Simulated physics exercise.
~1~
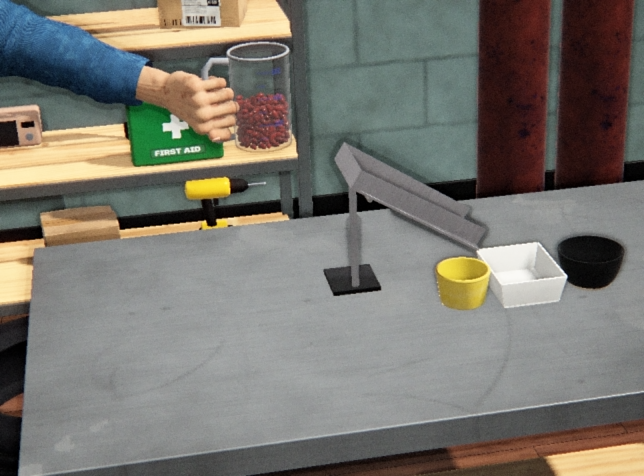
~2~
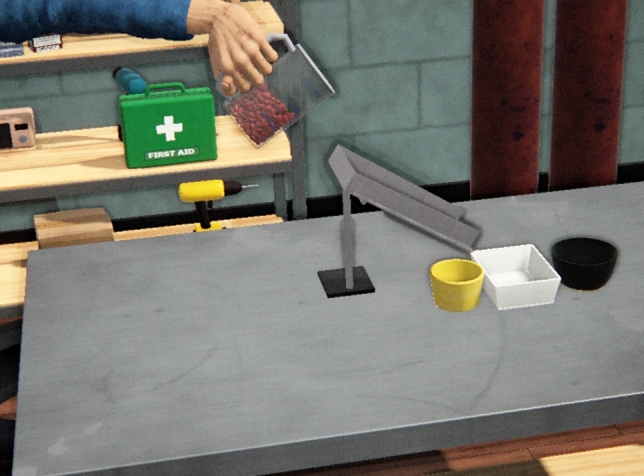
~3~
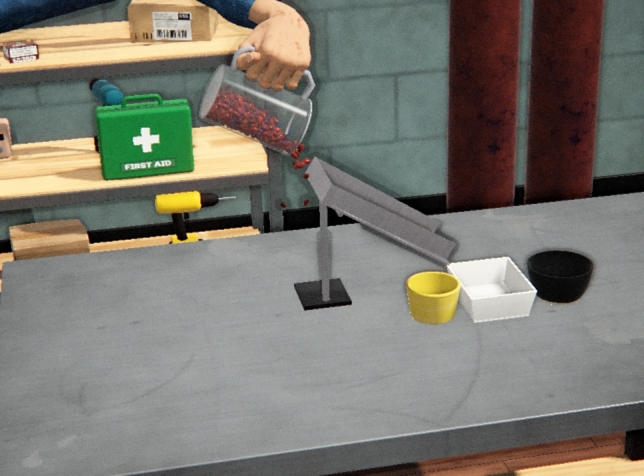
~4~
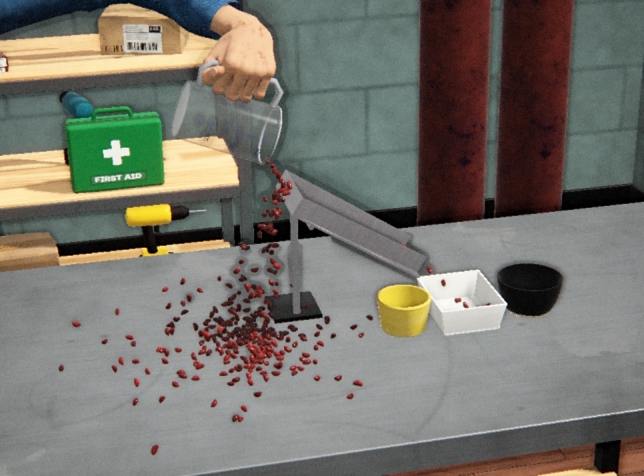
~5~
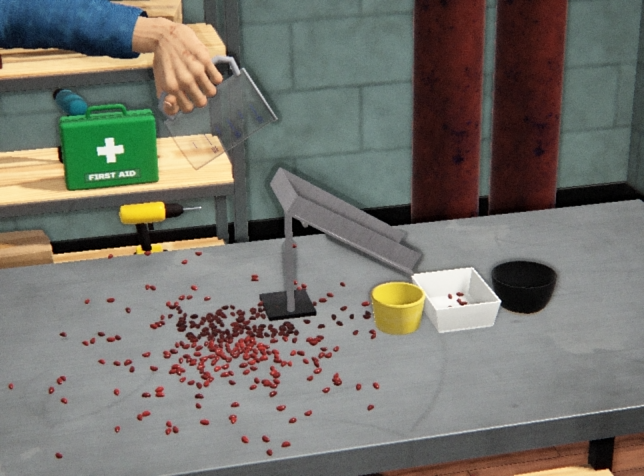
Workshop table with a hand tipping a jug of red beans over a sloping chute, most scattering across the tabletop, few reaching the white tin.
